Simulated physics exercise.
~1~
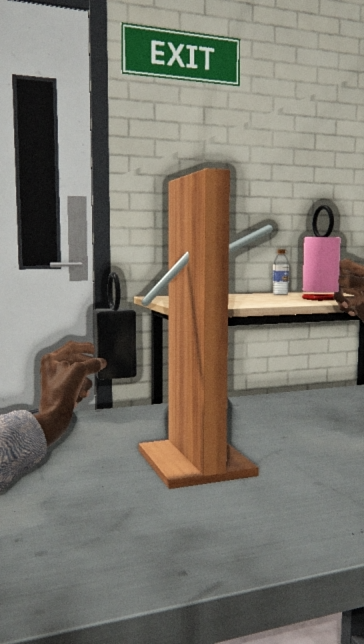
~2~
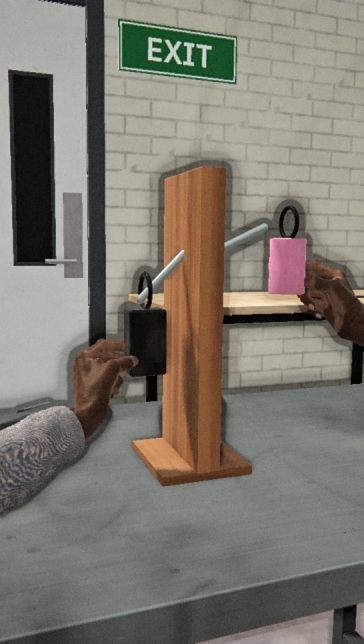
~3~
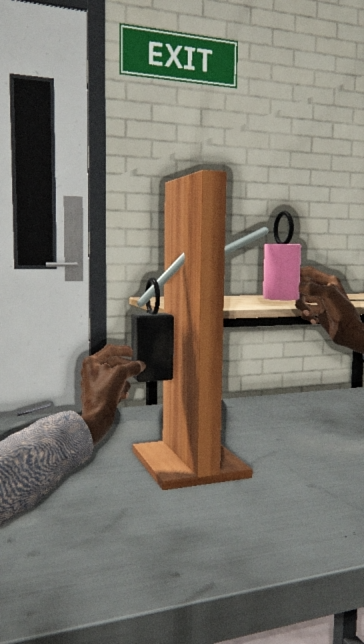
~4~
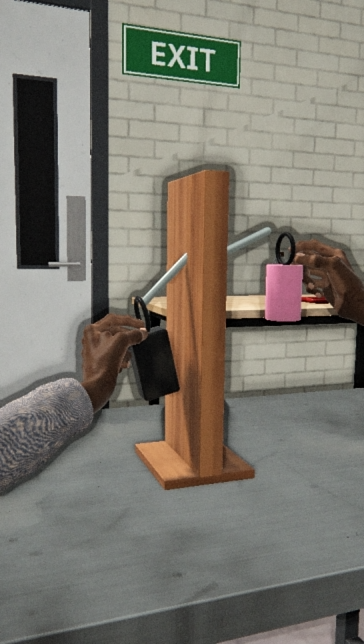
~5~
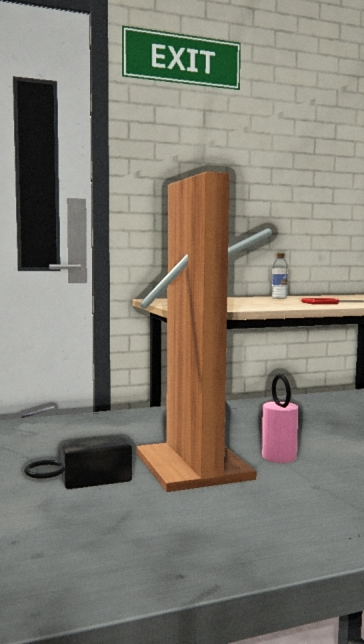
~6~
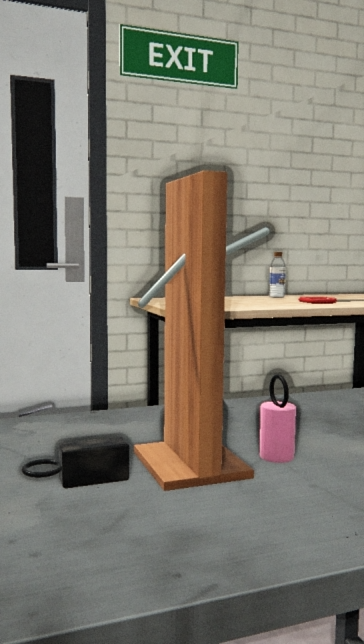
We see two hands bring a ringed black pouch and a ringed pink lantern inward to the pegs of a wooden stand, then let go; both drop, ending with the pouch on its side at left and the lantern upright at right on the grey table.
